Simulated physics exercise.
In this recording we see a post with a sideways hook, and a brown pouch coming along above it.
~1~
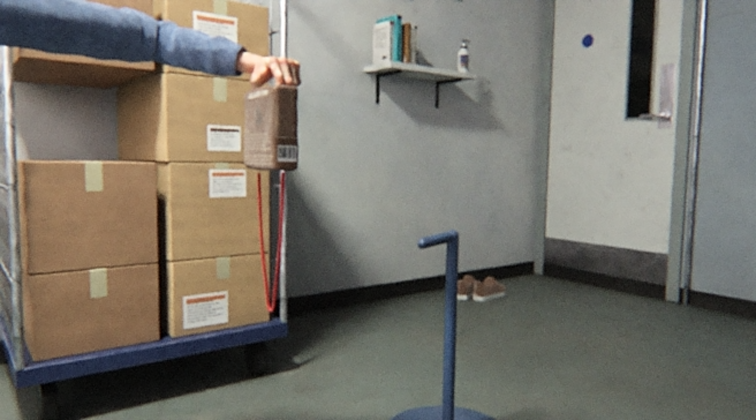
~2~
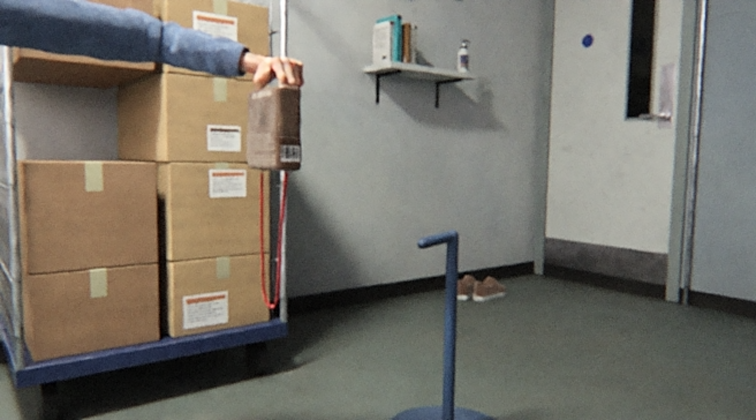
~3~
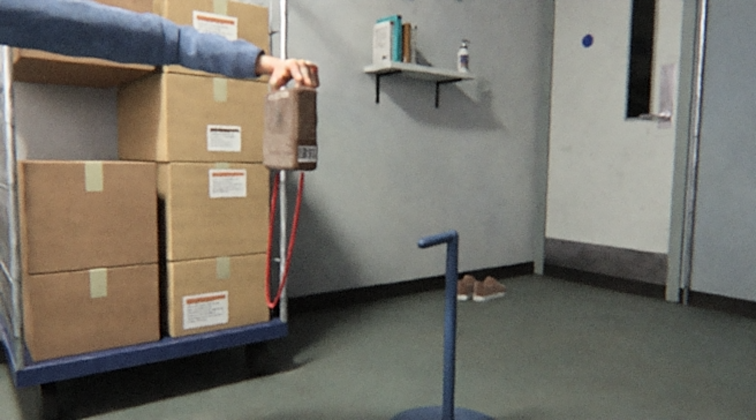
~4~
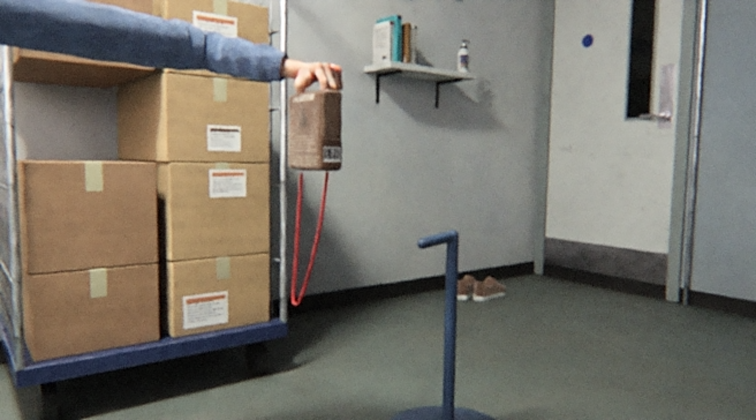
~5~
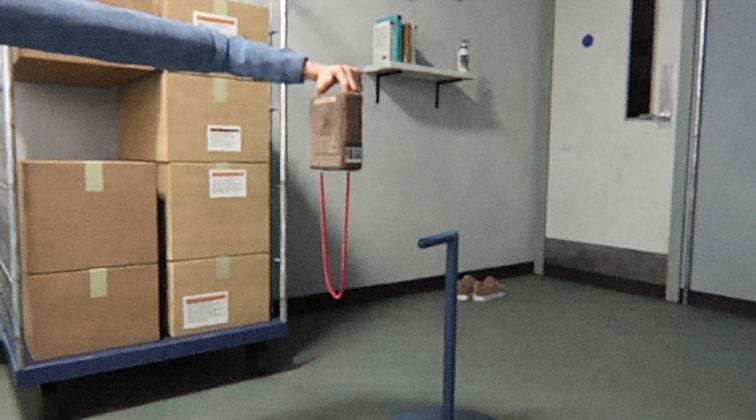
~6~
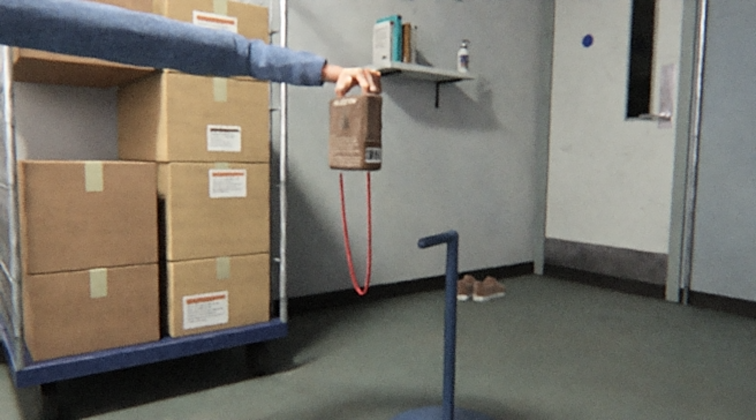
The clip opens with a hand at the upper left holding a brown pouch from above, a thin red loop hanging beneath it beside stacked cardboard boxes on a cart. The arm extends steadily rightward, carrying the pouch past the boxes and nearer to a blue post with a sideways hook.
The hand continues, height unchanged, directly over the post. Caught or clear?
Going by the video, it will be restrained at the post.
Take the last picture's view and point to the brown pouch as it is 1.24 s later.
Near pixel (468, 139).
Then, 0.60 s on from there, pouch nearing the post near (414, 136).
Then, 1.24 s on from there, pouch over the post near (468, 139).
In the end, pouch past the post near (508, 141); loop tight round the post, hand stopped. The brown pouch snags on the hook.
